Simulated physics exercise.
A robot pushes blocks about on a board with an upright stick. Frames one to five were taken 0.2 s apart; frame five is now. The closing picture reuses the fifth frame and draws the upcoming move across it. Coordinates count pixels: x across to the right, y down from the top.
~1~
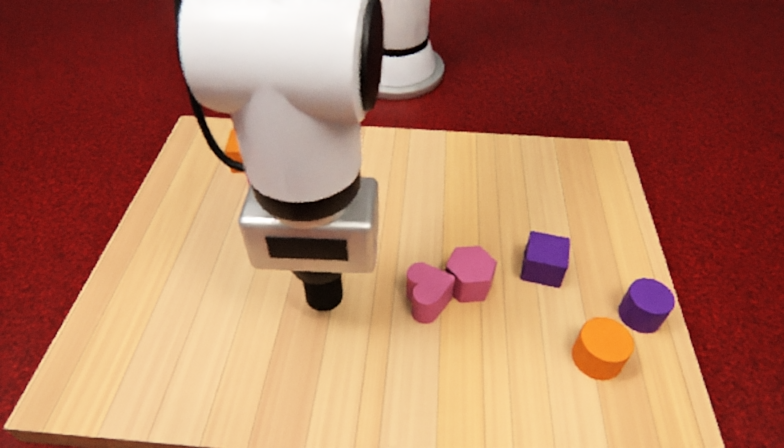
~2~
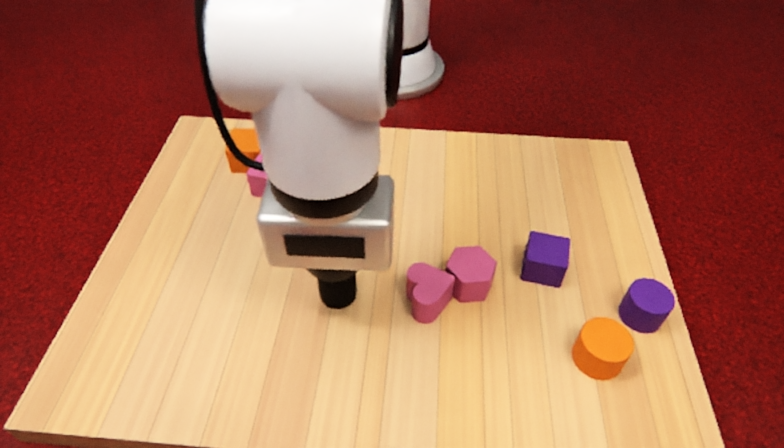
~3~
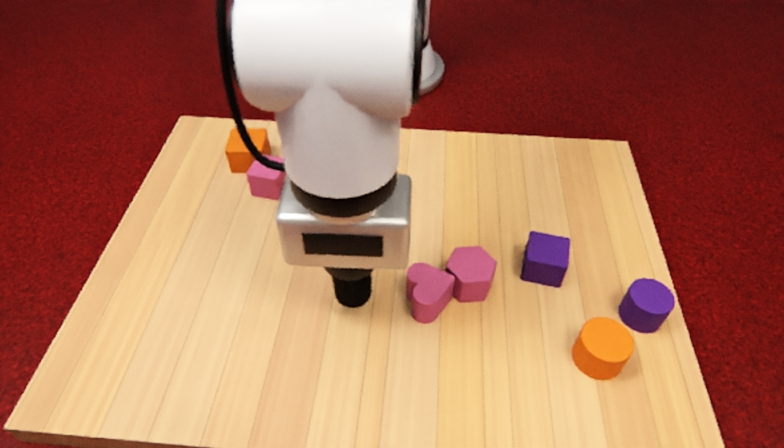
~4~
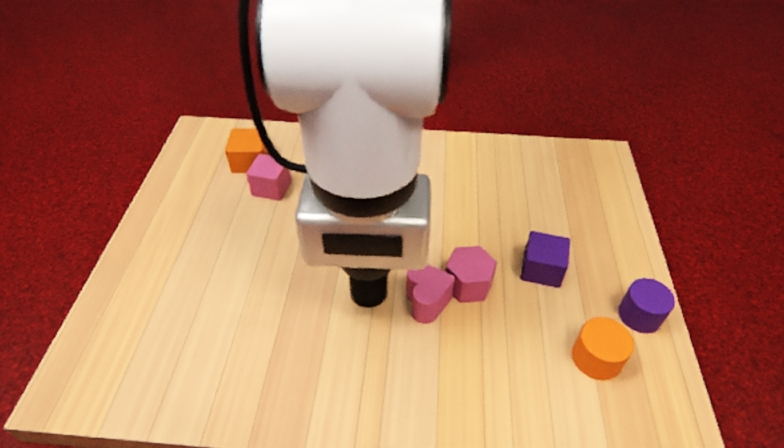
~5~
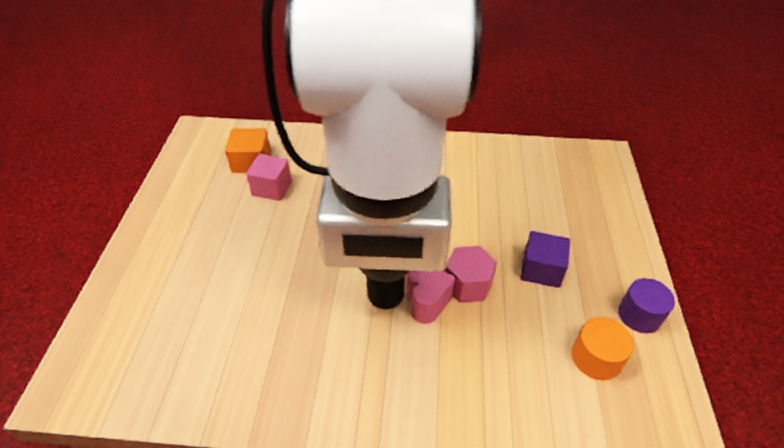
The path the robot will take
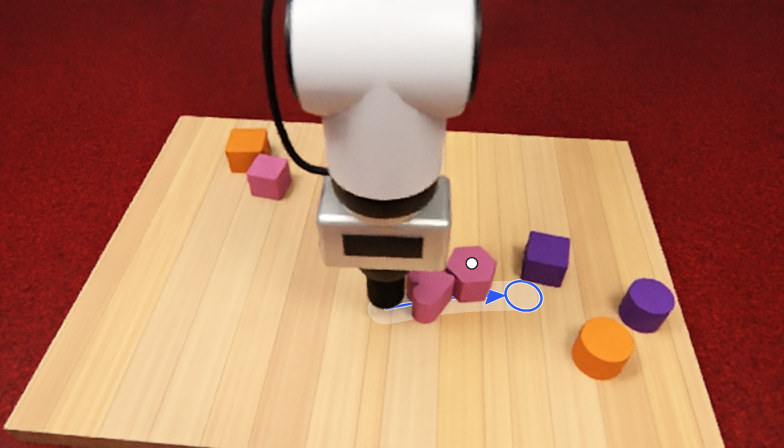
A white robot arm with a black-tipped stick hangs over a pale wooden board on a red surface, seen from above at an angle. A pink heart and hexagon lie near the middle, a purple cube, purple cylinder and orange cylinder to the right, and orange and pink cubes at the upper left. The arm slides steadily rightward toward the heart, uncovering the upper-left cubes, while the blocks and camera stay still.
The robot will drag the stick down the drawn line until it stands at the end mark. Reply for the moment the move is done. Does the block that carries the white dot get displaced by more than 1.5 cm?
I'd say yes.
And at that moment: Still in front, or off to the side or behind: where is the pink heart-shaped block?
It is still ahead of the stick.
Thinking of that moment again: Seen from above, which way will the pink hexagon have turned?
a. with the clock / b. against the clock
The one that fits is b, against the clock.
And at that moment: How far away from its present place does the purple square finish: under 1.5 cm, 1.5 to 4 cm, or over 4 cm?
1.5-4 cm.
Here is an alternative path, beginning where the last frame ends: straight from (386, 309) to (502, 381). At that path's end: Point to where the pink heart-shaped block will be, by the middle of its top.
It will end up at (451, 291).
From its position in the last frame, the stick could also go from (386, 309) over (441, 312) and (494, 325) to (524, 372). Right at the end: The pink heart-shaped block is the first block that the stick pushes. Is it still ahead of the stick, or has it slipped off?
My prediction: No longer in front.
Path on the board, from (386, 309) over (432, 300) and (477, 296) to (523, 296); the dot is on the pink hexagon.
The first path, step by step. One third of the way, stick at (434, 286); pink heart-shaped block at (470, 280); pink hexagon at (493, 254), turned 15° anticlockwise.
Two thirds of the way, stick at (481, 281); pink heart-shaped block at (517, 275); pink hexagon at (516, 239), turned 30° anticlockwise; purple square at (561, 248).
At the end, stick at (528, 281); pink heart-shaped block at (565, 276), turned 15° clockwise; pink hexagon at (519, 237), turned 45° anticlockwise; purple square at (567, 243); orange round block in place.
